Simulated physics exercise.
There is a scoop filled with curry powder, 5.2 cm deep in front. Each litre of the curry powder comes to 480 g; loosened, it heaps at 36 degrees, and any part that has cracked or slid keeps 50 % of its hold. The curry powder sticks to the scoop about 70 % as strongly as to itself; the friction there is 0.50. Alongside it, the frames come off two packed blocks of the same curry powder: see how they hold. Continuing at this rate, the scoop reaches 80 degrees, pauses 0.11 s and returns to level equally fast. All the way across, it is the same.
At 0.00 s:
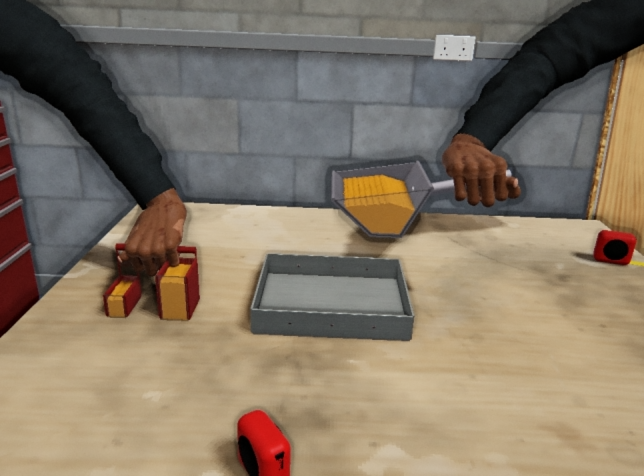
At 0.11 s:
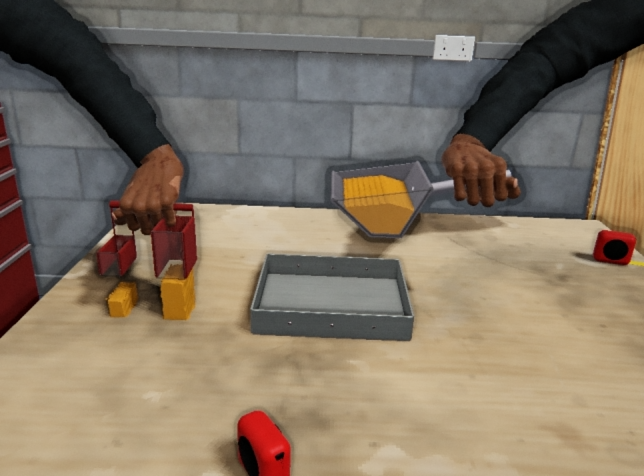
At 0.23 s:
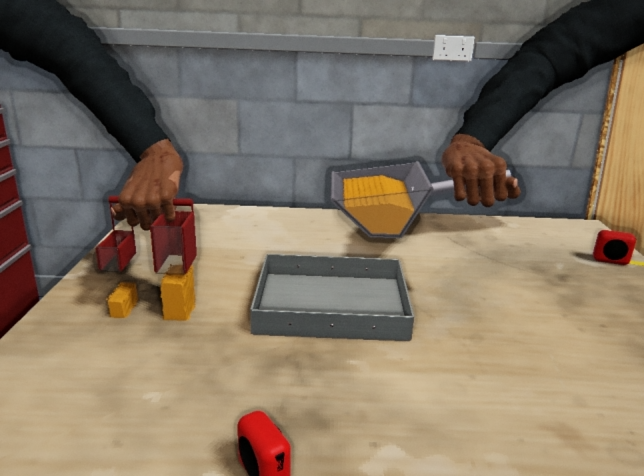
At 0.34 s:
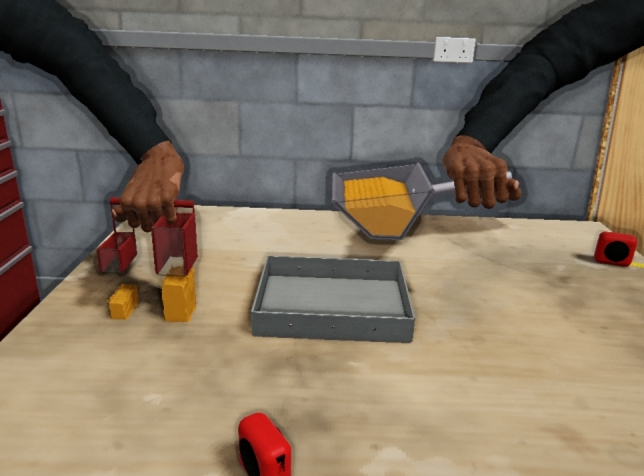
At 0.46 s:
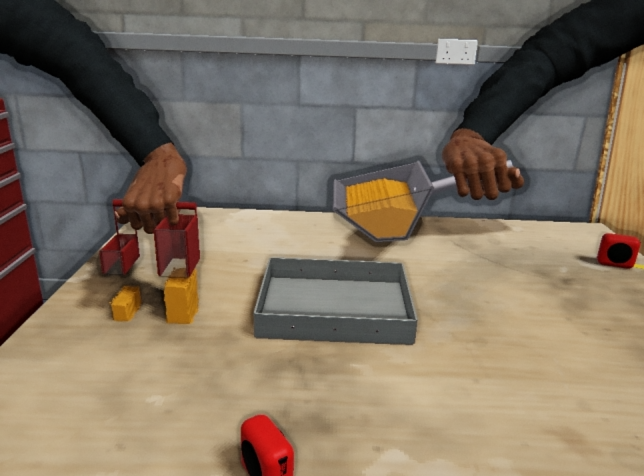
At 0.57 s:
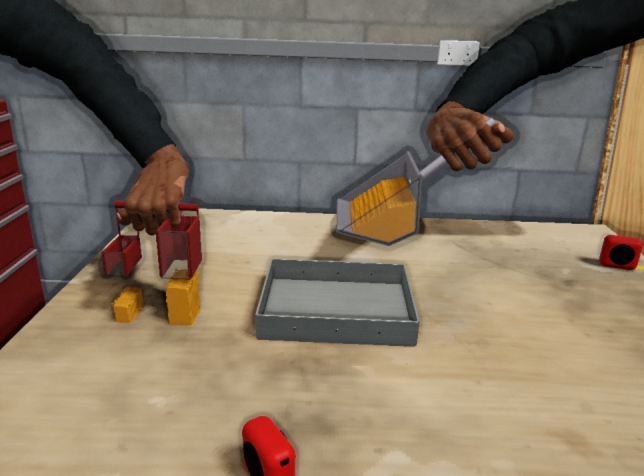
In a workshop with a grey block wall and red drawers at the left, a pale wooden bench is seen from slightly above, the view shifting very slightly late on. A grey tray sits centrally between red gadgets at front and right, with a scoop of orange-yellow powder behind. The left hand lifts clear red moulds off two orange-yellow blocks, then the right hand rises, tilting the scoop down leftward.
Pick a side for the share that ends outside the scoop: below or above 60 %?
Below, by my estimate.
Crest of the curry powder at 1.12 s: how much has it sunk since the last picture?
Some 0.5 cm.
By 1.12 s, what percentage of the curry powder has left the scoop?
Value: Near 0 %.
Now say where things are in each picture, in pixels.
In the first picture, lip at (335, 198), tilt 0 degrees; top of the curry powder at (388, 203); blocks stand 3.3 cm, 7.1 cm (left to right).
In the second picture, lip at (335, 199), tilt 0 degrees; top of the curry powder at (388, 203); blocks stand 3.3 cm, 7.1 cm (left to right).
In the third picture, lip at (335, 199), tilt 0 degrees; top of the curry powder at (388, 203); blocks stand 3.3 cm, 7.1 cm (left to right).
In the fourth picture, lip at (335, 200), tilt 0 degrees; top of the curry powder at (388, 205); blocks stand 3.3 cm, 7.1 cm (left to right).
In the fifth picture, lip at (336, 208), tilt 6 degrees; top of the curry powder at (390, 206); blocks stand 3.3 cm, 7.1 cm (left to right).
In the sixth picture, lip at (339, 229), tilt 29 degrees; top of the curry powder at (412, 204); blocks stand 3.3 cm, 7.1 cm (left to right).
After 0.82 s, the scoop is at 78 degrees and 0 % has left it.
After 1.12 s, the scoop is at 67 degrees and 0 % has left it.
After 1.42 s, the scoop is at 5 degrees and 0 % has left it.
After 1.71 s, the scoop is at 0 degrees and 0 % has left it.
After 1.92 s, at the end, the scoop is at 0 degrees and 0 % has left it.
